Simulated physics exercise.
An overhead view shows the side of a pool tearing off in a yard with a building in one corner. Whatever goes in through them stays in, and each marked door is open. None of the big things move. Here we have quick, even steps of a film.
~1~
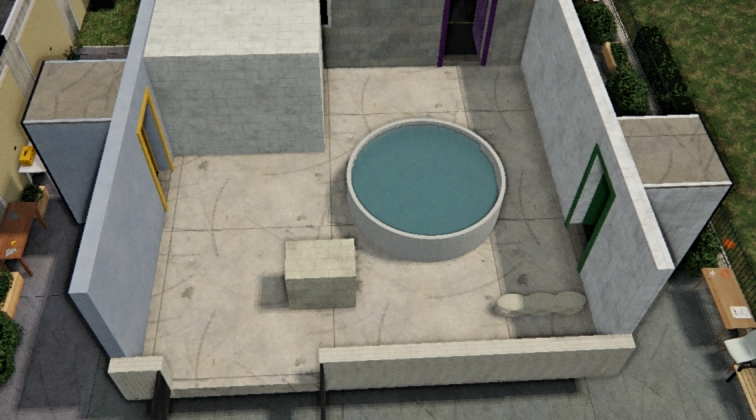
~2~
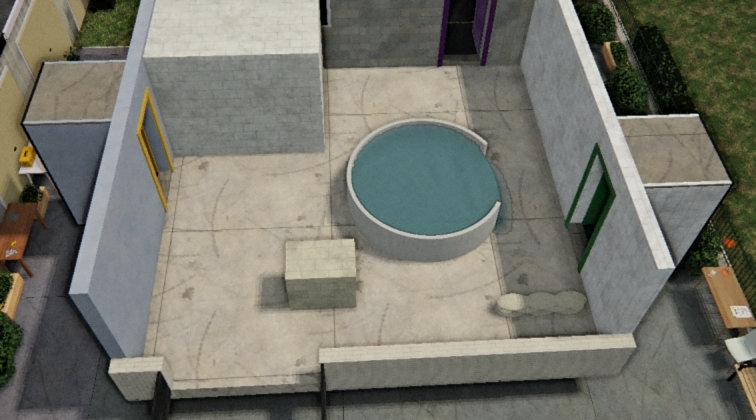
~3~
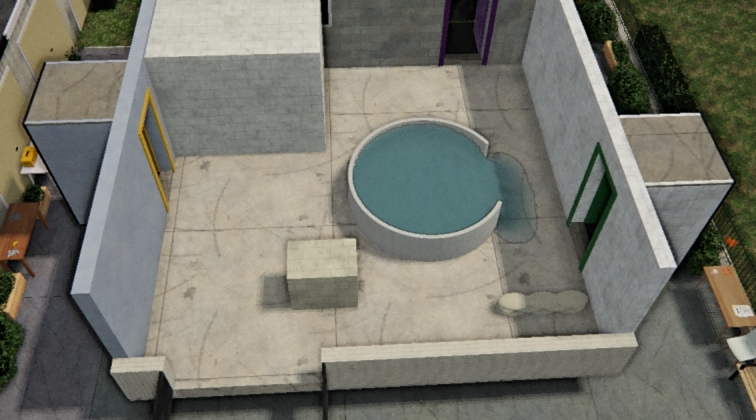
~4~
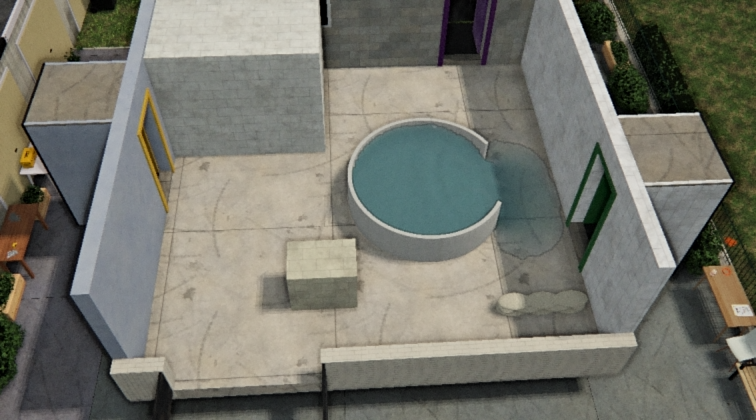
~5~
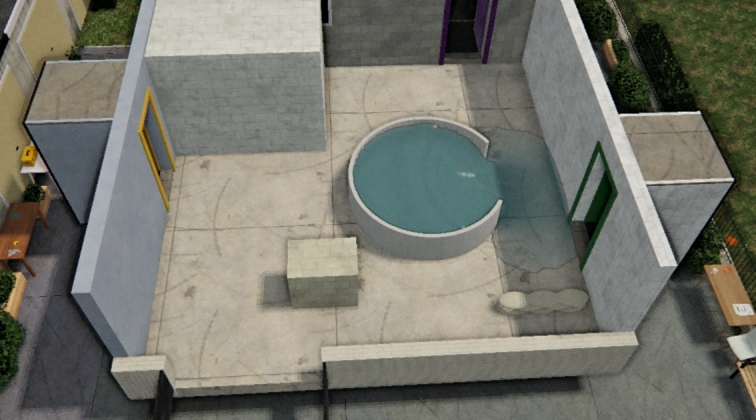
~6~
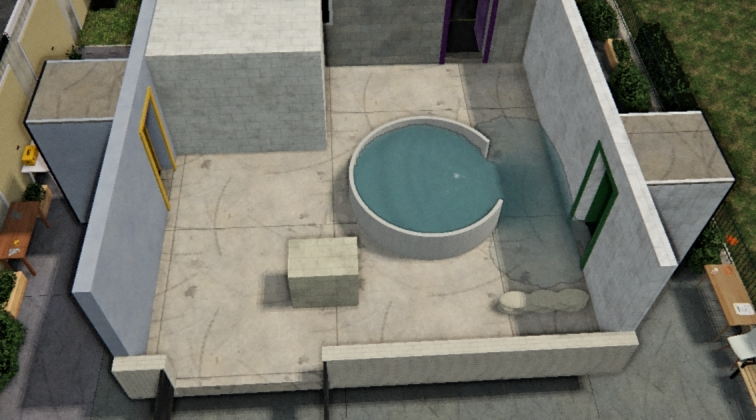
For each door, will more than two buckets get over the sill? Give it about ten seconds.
The yellow door: No, two or fewer; the green door: Yes, more than two; the purple door: Yes, more than two.
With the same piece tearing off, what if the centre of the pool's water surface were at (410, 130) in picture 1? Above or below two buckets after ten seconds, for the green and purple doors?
So here's how it goes: The green door comes up short, and the purple door clears the threshold.
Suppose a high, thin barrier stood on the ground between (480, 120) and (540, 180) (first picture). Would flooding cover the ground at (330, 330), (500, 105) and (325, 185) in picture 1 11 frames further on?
Lab note - point 1: Parched; point 2: Inundated; point 3: Parched.
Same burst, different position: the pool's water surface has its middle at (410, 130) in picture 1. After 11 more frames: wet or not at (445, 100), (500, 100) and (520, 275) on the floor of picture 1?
Spared, soaked, soaked.
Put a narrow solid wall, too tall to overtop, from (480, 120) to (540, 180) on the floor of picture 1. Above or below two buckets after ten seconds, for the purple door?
My take: The purple door stays within the limit.
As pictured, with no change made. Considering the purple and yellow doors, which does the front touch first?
The purple door.
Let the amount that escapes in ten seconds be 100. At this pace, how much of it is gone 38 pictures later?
It comes to around 65 per cent.
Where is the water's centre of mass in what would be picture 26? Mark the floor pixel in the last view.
The water's centre sits above (465, 187).
A moment on, water covers 15 % of the floor; the yellow door not reached, the green door under two buckets in, the purple door not reached.
Next, water covers 25 % of the floor; the yellow door not reached, the green door over two buckets in, the purple door wet at the sill, nothing in.
Then, water covers 50 % of the floor; the yellow door not reached, the green door far over two buckets in, the purple door over two buckets in.
Later, water covers 75 % of the floor; the yellow door not reached, the green door far over two buckets in, the purple door far over two buckets in.
In the end, water covers 95 % of the floor; the yellow door wet at the sill, nothing in, the green door far over two buckets in, the purple door far over two buckets in.
